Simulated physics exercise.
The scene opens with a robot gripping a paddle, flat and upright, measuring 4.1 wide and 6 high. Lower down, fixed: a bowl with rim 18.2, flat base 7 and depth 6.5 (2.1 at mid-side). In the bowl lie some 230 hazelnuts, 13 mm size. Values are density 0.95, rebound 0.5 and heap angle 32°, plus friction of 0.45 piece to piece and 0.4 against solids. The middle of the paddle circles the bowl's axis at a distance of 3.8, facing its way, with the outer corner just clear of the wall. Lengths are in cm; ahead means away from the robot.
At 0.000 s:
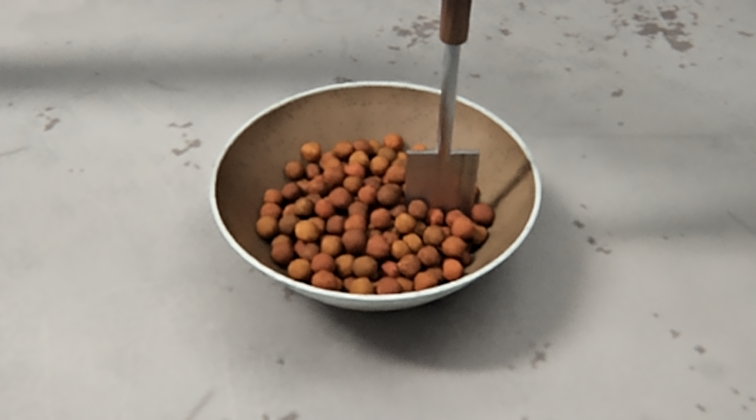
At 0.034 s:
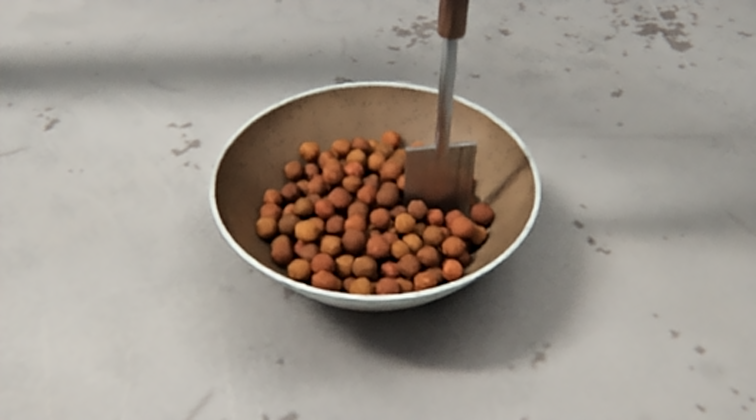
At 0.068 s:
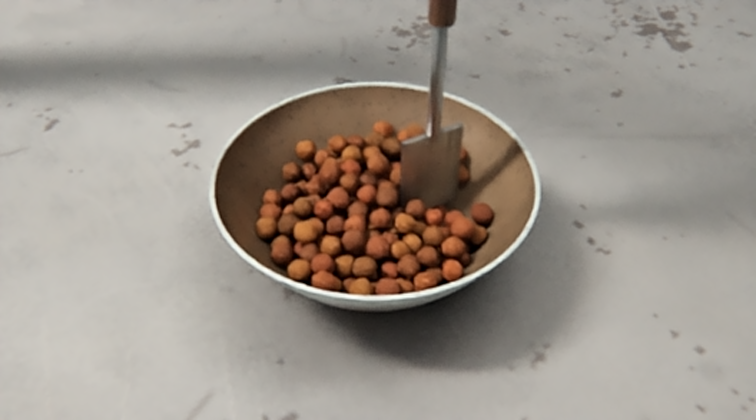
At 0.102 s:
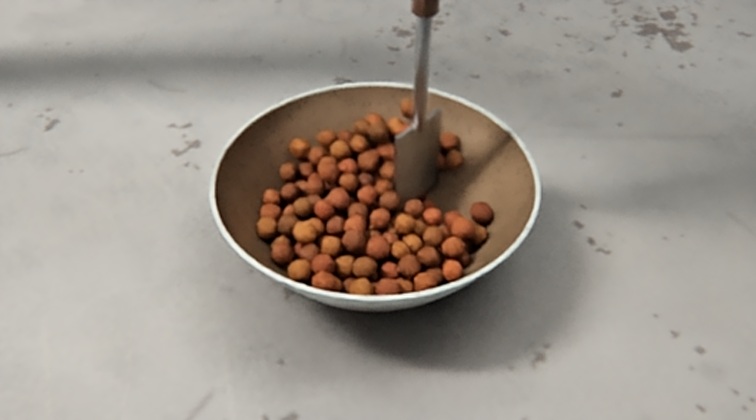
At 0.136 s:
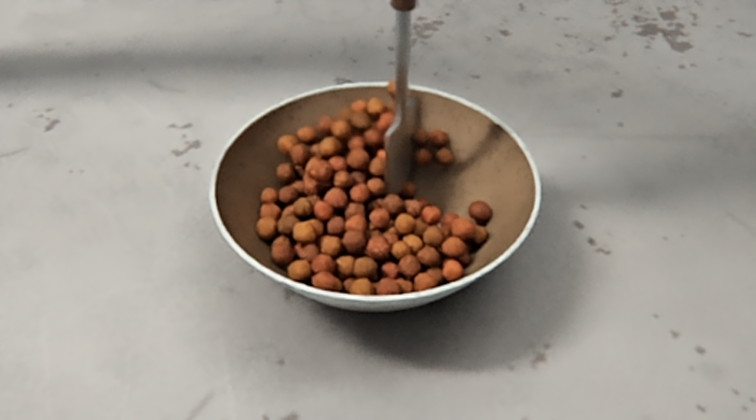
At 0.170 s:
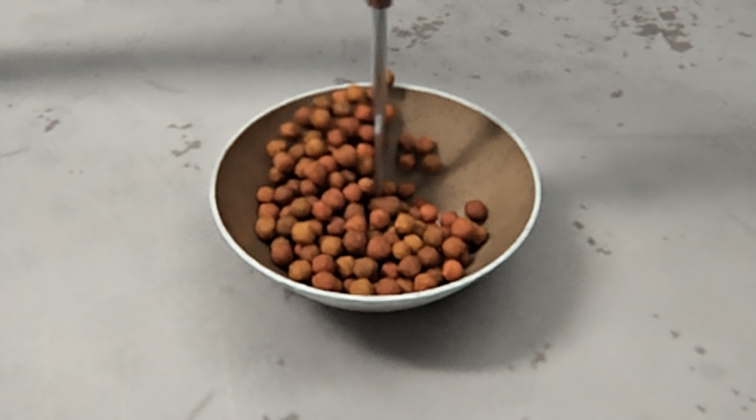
On a worn grey concrete surface, a wide bowl with a pale rim holds a heap of reddish-brown, round nuts, with a wooden-handled metal paddle standing in them at the right. The paddle sweeps toward the back and then leftward, turning edge-on, pushing nuts up against the back left wall and leaving a cleared patch of bowl behind it.
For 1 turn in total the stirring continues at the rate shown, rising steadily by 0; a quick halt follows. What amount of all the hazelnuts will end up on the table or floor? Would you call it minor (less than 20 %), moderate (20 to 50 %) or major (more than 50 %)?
I would call it minor.
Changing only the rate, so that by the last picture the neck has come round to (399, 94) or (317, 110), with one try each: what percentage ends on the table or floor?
About 5 % for one try and about 35 % for the other, in order.
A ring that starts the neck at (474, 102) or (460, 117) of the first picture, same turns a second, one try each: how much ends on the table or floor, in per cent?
Close to 10 and 15 in a hundred.
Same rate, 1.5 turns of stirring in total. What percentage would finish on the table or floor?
Estimate: Near 15 %.
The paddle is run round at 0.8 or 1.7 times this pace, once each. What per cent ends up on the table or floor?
Some 10 and 35 per cent.
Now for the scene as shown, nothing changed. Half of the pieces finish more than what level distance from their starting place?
Near 7 cm.
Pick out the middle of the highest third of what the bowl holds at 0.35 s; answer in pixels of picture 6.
At about (288, 221).
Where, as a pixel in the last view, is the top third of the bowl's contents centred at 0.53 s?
In the final view it lies at about (453, 232).
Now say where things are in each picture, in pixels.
The first picture shows the paddle neck at (445, 130), 0° round; upper third of the load around (361, 210), from x 270 to 485, top at y 145; 232 in the bowl.
The second picture shows the paddle neck at (444, 124), 8° round; upper third of the load around (370, 209), from x 270 to 480, top at y 140.
The third picture shows the paddle neck at (435, 111), 28° round; upper third of the load around (373, 199), from x 270 to 480, top at y 130.
The fourth picture shows the paddle neck at (420, 101), 47° round; upper third of the load around (365, 183), from x 270 to 480, top at y 110.
The fifth picture shows the paddle neck at (401, 94), 67° round; upper third of the load around (357, 171), from x 270 to 480, top at y 90.
The sixth picture shows the paddle neck at (379, 92), 86° round; upper third of the load around (341, 166), from x 265 to 480, top at y 80; 232 in the bowl.
After 0.35 s, 191° round, highest piece 9 above the table; 227 in the bowl, 3 on the table or floor, 2 in flight or on the tool.
After 0.53 s, 296° round, highest piece 9 above the table; 217 in the bowl, 11 on the table or floor, 4 in flight or on the tool.
After 0.82 s, 0° round, highest piece 7 above the table; 214 in the bowl, 17 on the table or floor, 1 in flight or on the tool.
After 1.52 s, 0° round, highest piece 7 above the table; 214 in the bowl, 18 on the table or floor.
In the end, 214 in the bowl, 18 on the table or floor. That is 8 % on the table or floor.
